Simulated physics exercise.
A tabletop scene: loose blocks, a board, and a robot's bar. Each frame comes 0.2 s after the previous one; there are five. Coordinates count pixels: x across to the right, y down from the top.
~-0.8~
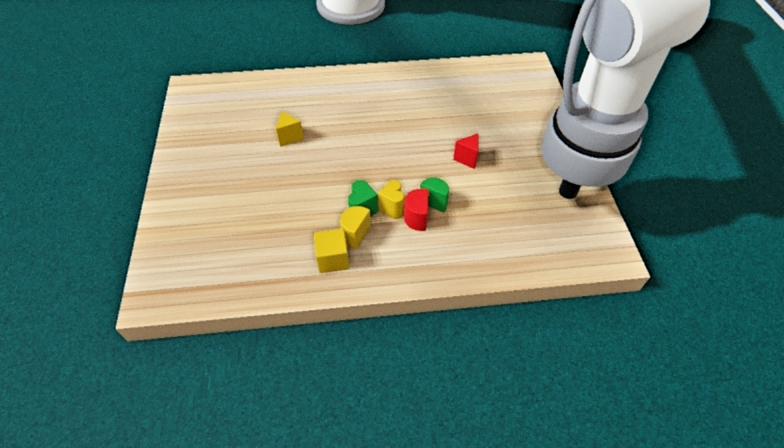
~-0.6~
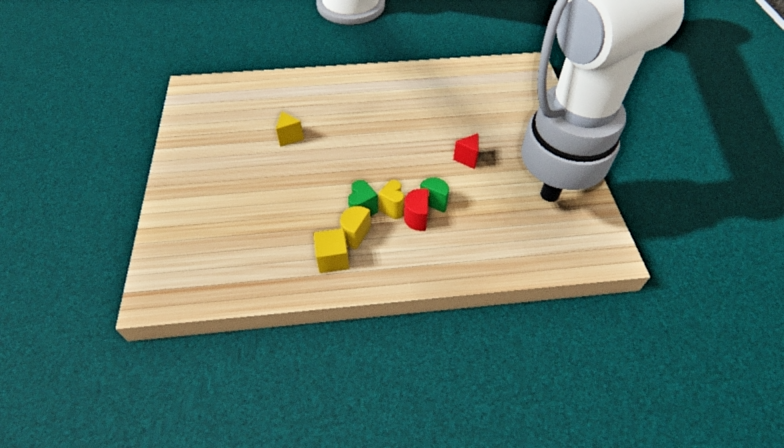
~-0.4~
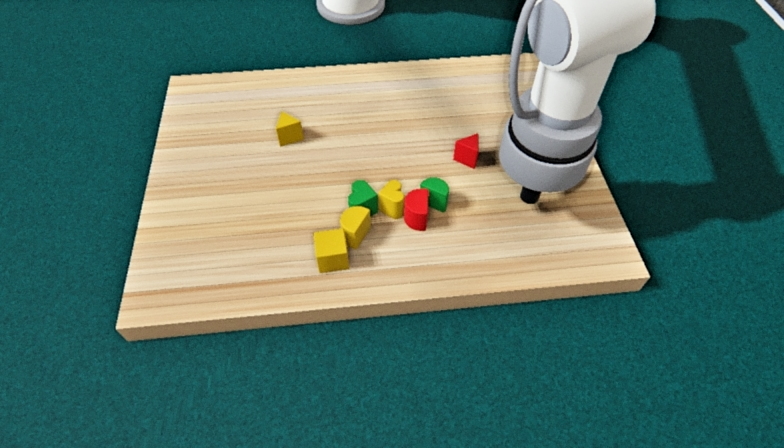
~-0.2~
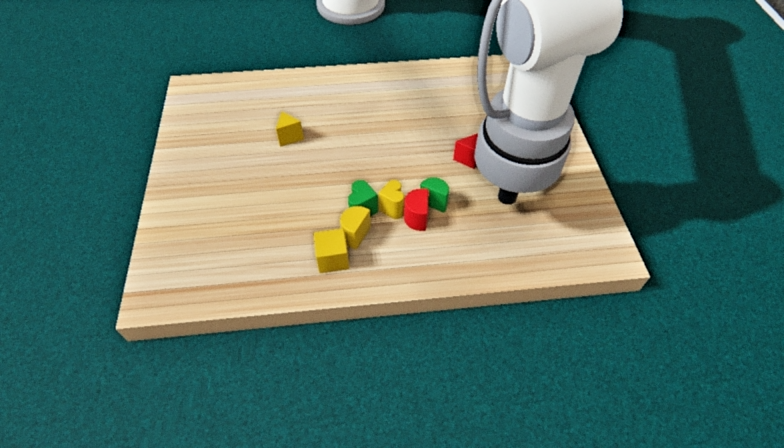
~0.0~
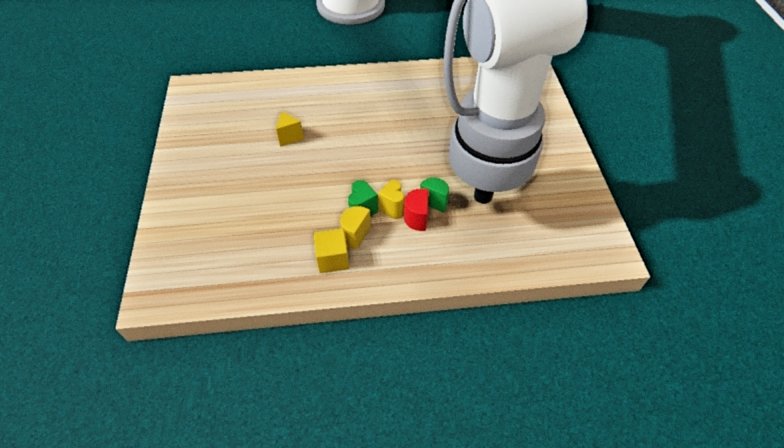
Robot arm moving steadily left above a wooden board, passing in front of a red block while the coloured blocks stay still.
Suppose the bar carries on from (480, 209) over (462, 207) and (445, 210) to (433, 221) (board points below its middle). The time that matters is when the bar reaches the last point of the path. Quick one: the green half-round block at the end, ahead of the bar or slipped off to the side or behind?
When the path is over, you would find the green half-round block off to the side or behind the bar.
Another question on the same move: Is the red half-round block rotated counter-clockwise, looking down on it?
Answer: Yes.
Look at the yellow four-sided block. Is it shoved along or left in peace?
It will be resting on its spot.
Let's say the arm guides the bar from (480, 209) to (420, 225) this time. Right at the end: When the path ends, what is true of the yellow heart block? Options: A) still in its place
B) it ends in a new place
The correct letter is B.
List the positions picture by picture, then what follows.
The first picture shows lower end of the bar (568, 192), tops of blocks, yellow four-sided block (330, 242), yellow heart block (393, 190), red half-round block (418, 200), green half-round block (437, 185).
The second picture shows bar (550, 195), blocks as before.
The third picture shows bar (529, 197), blocks as before.
The fourth picture shows bar (507, 198), blocks as before.
The fifth picture shows bar (483, 197), yellow four-sided block (330, 242), yellow heart block (393, 190), red half-round block (418, 200), green half-round block (437, 185).
On the path given first. Halfway along, bar (454, 195); green half-round block (433, 184).
At the end, bar (434, 209); yellow four-sided block not moved; yellow heart block (390, 191), turned 15° clockwise; red half-round block (413, 201), turned 20° anticlockwise; green half-round block (426, 185), turned 40° clockwise.
